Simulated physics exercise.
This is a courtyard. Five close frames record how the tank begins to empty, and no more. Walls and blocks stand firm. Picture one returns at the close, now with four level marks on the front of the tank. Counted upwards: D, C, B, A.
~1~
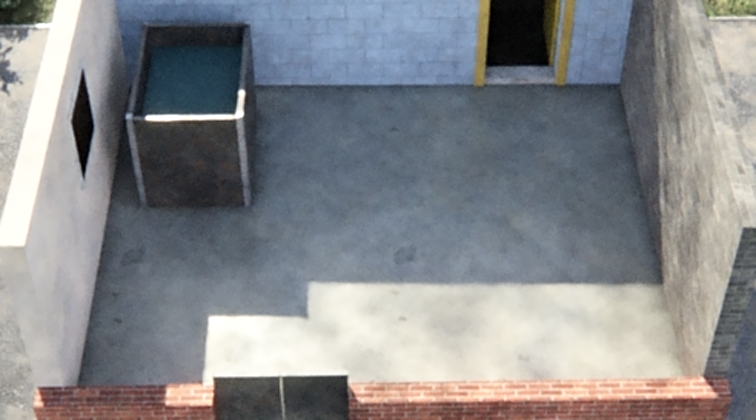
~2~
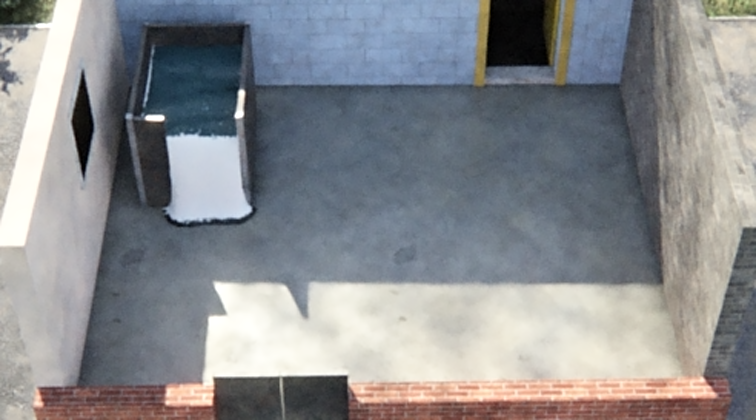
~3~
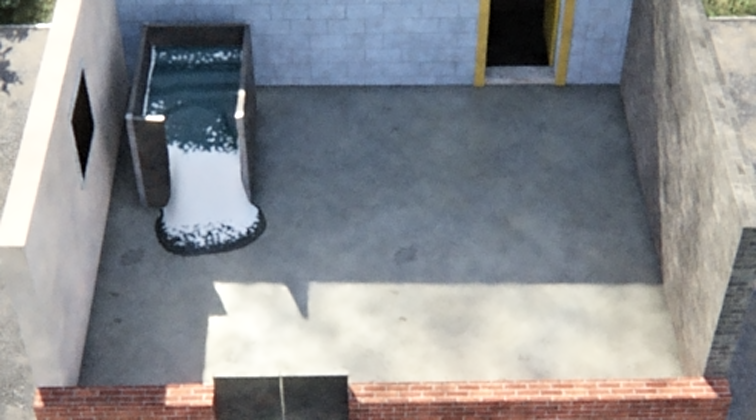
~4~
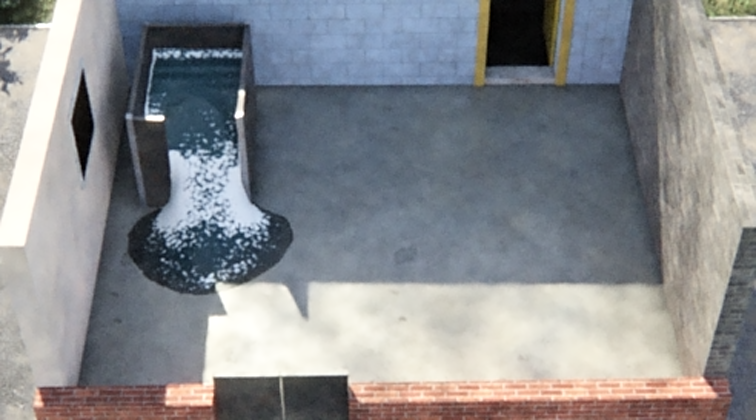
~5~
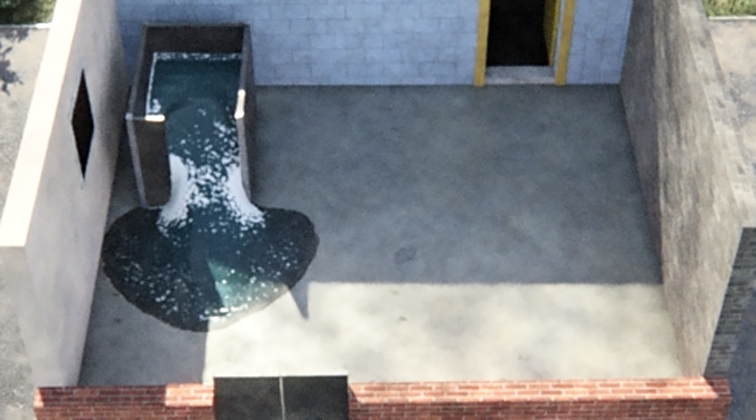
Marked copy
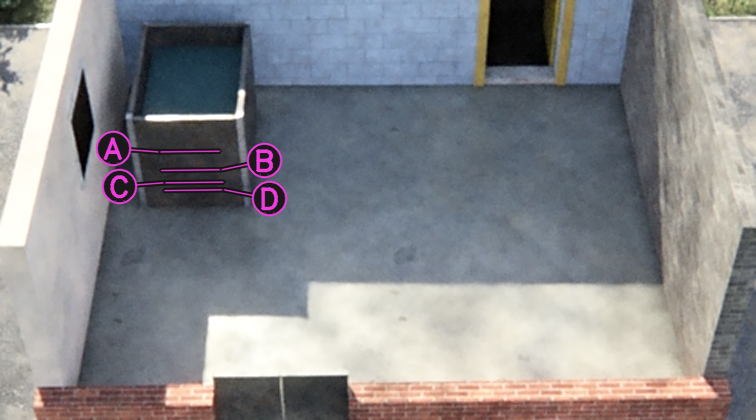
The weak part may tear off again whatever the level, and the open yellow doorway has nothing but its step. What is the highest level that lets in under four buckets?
Go for A.
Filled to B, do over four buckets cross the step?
No, not at all.
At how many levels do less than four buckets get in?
All of the four.
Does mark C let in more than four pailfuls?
No, that is safe.
On the marked copy, A at (189, 151); B at (191, 170); C at (193, 182); D at (194, 190); from the bottom up D, C, B, A.
With A, a splash gets over, under a bucket.
With B, nothing gets over.
With C, nothing gets over.
With D, nothing gets over.
